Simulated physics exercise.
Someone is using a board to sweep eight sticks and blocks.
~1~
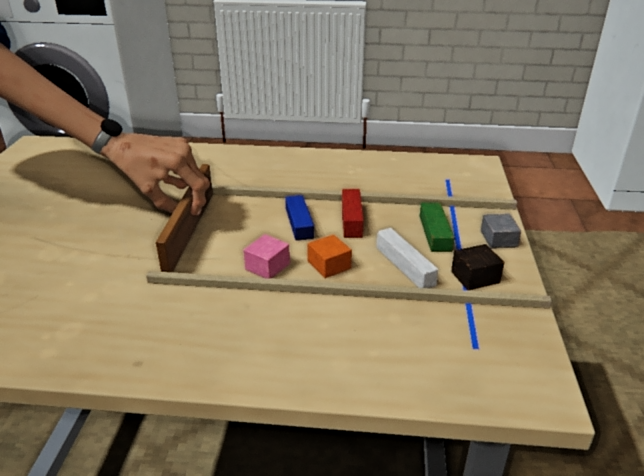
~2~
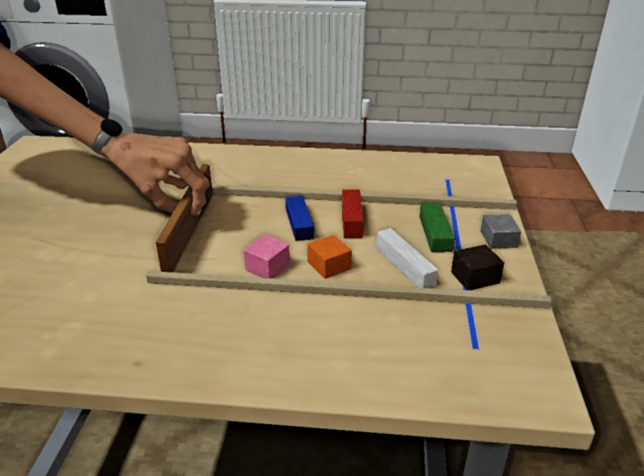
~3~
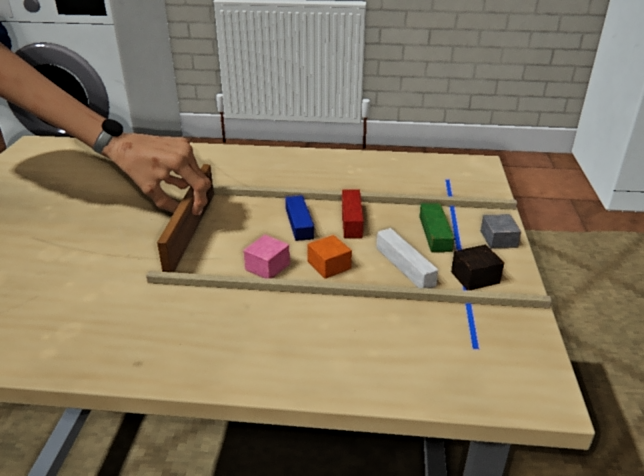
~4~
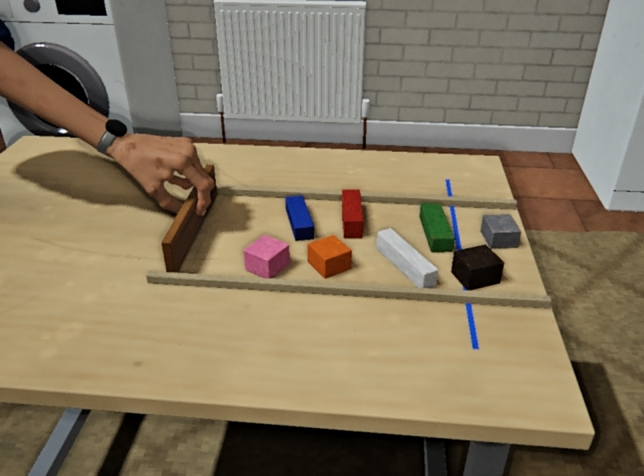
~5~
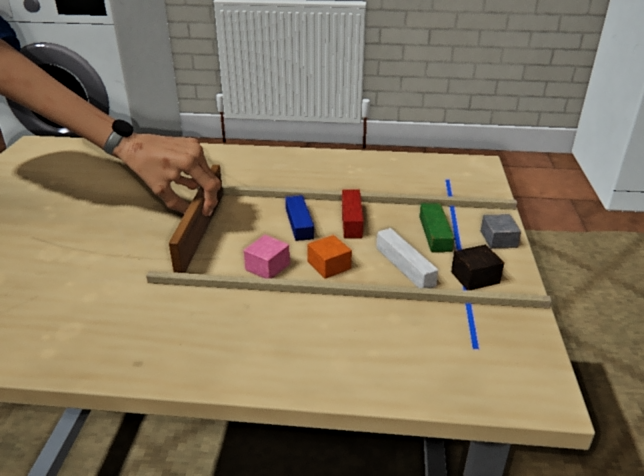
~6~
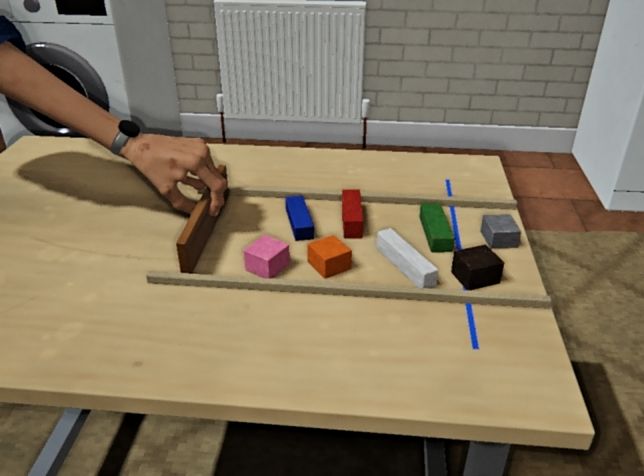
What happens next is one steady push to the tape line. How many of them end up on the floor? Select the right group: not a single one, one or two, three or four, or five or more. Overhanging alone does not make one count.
The right group is one or two.
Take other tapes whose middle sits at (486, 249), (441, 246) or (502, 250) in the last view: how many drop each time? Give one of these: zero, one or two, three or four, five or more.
Per place, in order: Either three or four; either one or two; 5 or more.
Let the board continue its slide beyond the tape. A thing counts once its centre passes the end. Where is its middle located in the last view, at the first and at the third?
Near (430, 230) first, near (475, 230) second.
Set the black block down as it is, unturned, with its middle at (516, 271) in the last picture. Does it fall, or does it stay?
Placed there, it goes off the edge.
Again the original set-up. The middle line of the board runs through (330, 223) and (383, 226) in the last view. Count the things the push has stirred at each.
The counts are 4 and 7.
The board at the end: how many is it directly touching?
At rest, 2 are in contact.
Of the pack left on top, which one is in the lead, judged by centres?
The one in question is the white bar.
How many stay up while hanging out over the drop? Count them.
The figure is 1.
A little later, none off yet; grey block at rest near (500, 231); black block at rest near (477, 267); green bar at rest near (436, 227).
When it is over, the number that fall off is one or two; down, black block and grey block.
